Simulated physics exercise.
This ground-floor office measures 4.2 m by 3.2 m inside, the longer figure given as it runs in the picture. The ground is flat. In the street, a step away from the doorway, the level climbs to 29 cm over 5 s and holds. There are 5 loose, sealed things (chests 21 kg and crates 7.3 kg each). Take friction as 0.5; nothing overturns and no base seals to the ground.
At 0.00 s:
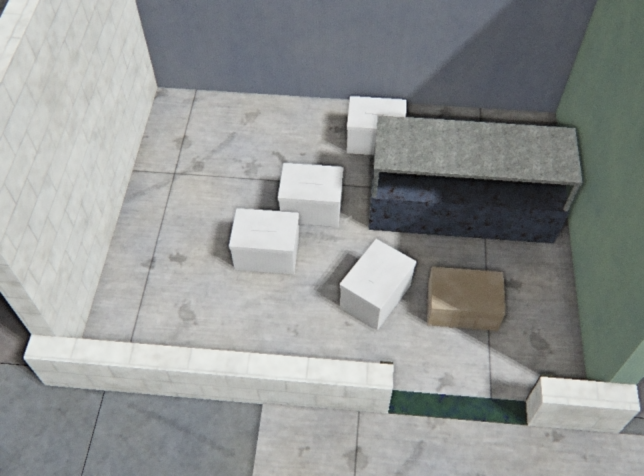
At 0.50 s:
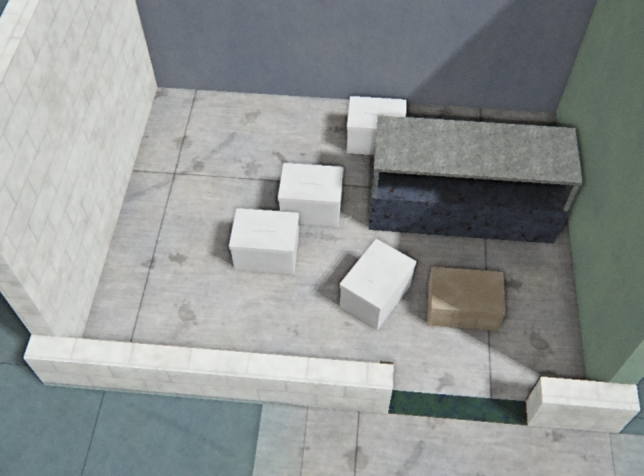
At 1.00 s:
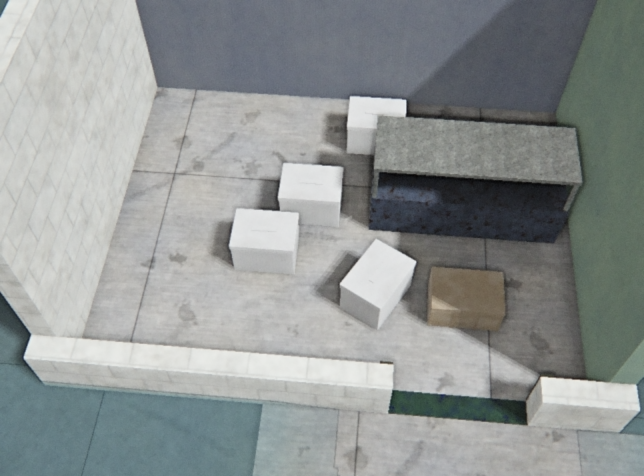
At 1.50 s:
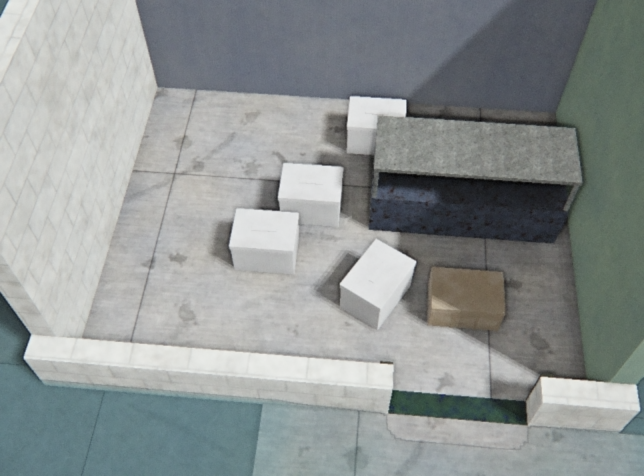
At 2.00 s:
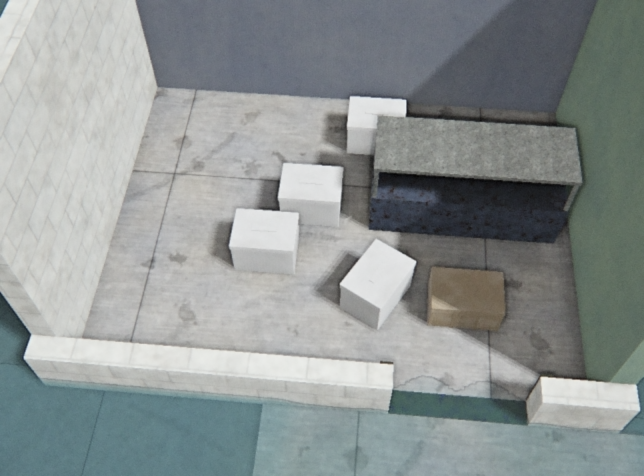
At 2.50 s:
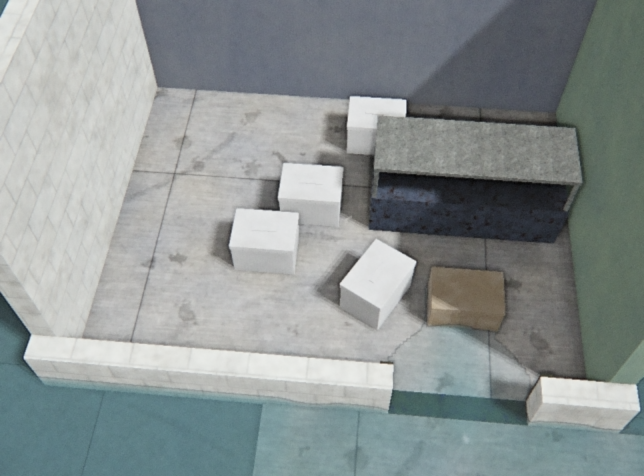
A walled room with white boxes, a brown box and a dark counter stayed still while bluish water spread over the ground outside, then crept through the doorway onto the floor just inside.
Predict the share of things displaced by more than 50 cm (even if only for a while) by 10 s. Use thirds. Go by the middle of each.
It is two thirds or more.
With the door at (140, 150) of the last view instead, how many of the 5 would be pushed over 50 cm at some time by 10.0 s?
In that case 4 of them.
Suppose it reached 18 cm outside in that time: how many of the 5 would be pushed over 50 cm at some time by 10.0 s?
In that case 2 of them.
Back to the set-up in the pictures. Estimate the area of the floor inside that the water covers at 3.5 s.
About 2.5 m2.
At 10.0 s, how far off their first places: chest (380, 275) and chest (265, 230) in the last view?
In that order: 80 cm, 120 cm.
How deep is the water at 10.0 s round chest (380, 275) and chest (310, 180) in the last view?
Roughly 9 and 11 cm.
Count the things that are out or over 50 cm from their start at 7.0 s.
2 of them.
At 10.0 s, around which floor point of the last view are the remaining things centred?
At about (320, 231).
After 3.5 s 1 of 5 are over 50 cm from their spots; 0 afloat.
After 4.5 s 1 of 5 are over 50 cm from their spots; 1 afloat.
After 7.0 s 2 of 5 are over 50 cm from their spots; 1 afloat.
After 10.0 s 3 of 5 are over 50 cm from their spots, and 4 have been at some point; 5 afloat.
